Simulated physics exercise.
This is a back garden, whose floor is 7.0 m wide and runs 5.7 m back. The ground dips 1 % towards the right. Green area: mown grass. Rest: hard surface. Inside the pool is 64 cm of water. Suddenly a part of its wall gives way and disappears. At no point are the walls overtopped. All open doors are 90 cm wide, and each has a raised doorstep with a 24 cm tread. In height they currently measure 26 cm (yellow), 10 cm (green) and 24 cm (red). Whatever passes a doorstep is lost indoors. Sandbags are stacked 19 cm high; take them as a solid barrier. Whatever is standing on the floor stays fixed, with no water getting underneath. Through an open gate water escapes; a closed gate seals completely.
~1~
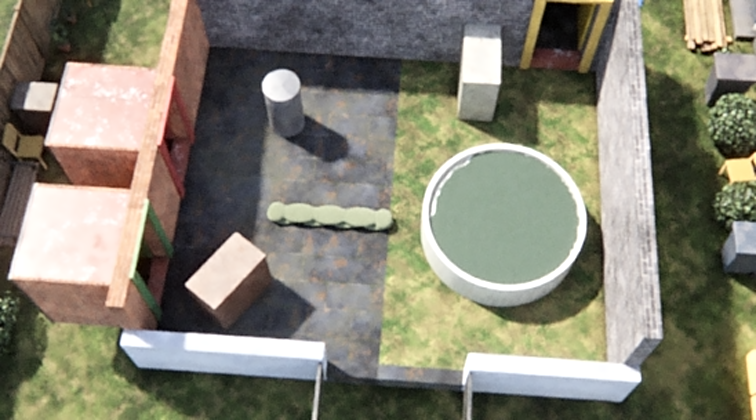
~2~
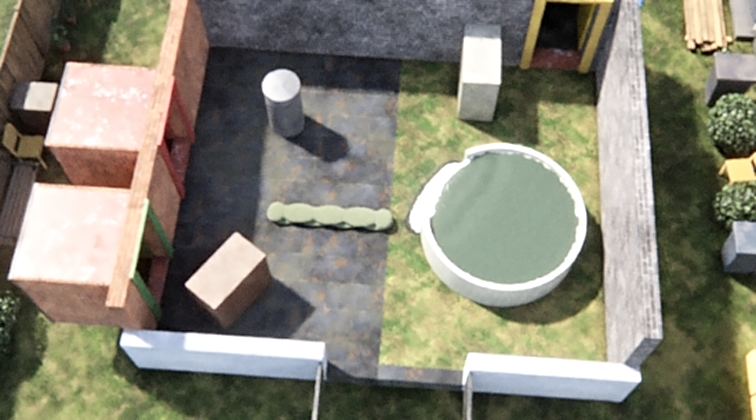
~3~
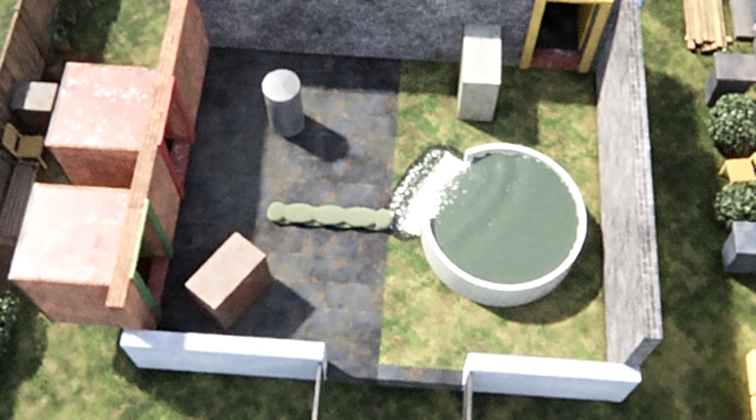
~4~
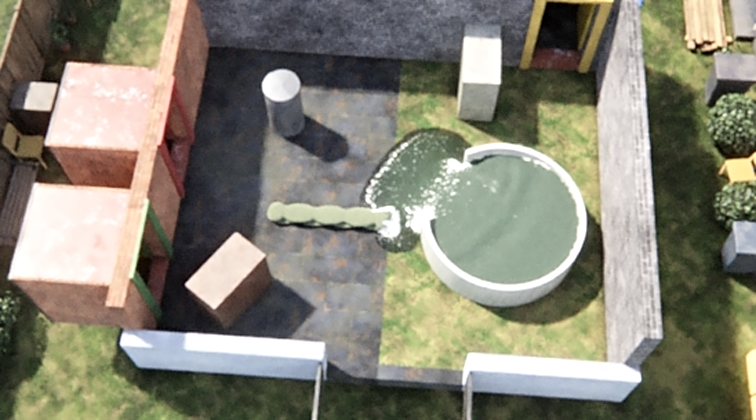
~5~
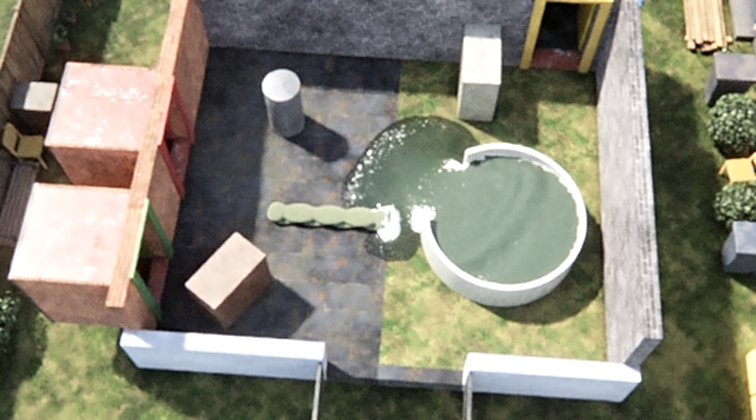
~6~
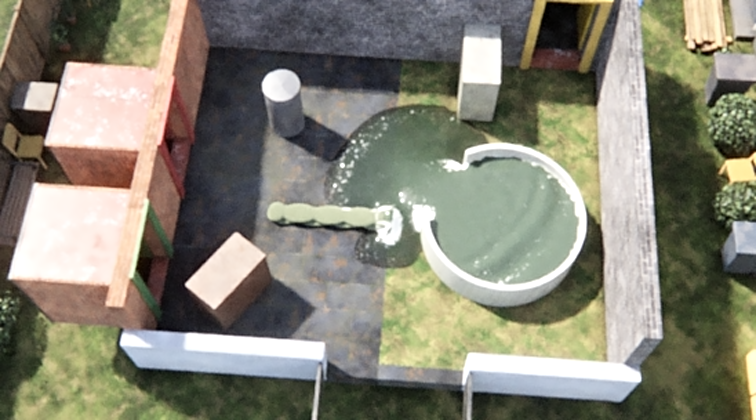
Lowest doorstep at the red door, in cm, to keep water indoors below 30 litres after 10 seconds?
Roughly 19 cm.
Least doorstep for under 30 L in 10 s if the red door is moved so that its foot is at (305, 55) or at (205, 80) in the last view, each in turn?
About 17 cm for the first and 19 cm for the second.
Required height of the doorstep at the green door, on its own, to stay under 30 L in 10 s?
Green would need about 8.5 cm on its own.
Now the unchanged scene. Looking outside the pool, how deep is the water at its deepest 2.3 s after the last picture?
Max depth: Around 30 cm.
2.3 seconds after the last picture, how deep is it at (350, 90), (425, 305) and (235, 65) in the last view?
The depths come to about 7, 2 and 12 cm.
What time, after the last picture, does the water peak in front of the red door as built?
That happens close to 1.8 s on the clock.
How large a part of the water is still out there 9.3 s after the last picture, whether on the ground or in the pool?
Roughly 98 per cent of the water.
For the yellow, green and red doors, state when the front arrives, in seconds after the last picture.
Times - yellow 8.5 seconds, green 2.2 seconds, red 1.2 seconds.
Then, 0.7 s after the last picture water covers 30 % of the floor, deepest (30 cm) near (298, 134); it has not reached the red door.
Then, 2.3 s after the last picture water covers 50 % of the floor, deepest (30 cm) near (202, 92); 25 cm at the red door, 4 litres in over its 24 cm doorstep.
Then, 9.3 s after the last picture water covers 90 % of the floor, deepest (14 cm) near (447, 92); 9 cm at the red door, 6 litres in over its 24 cm doorstep.
At the red door as built, the water peaked near 27 cm, 1.9 s after the last picture.
Run again over the same 10 s with other heights there, 42 litres in over 17 cm, 8 litres over 23 cm. The limit of 30 litres is kept from about 19 cm up.
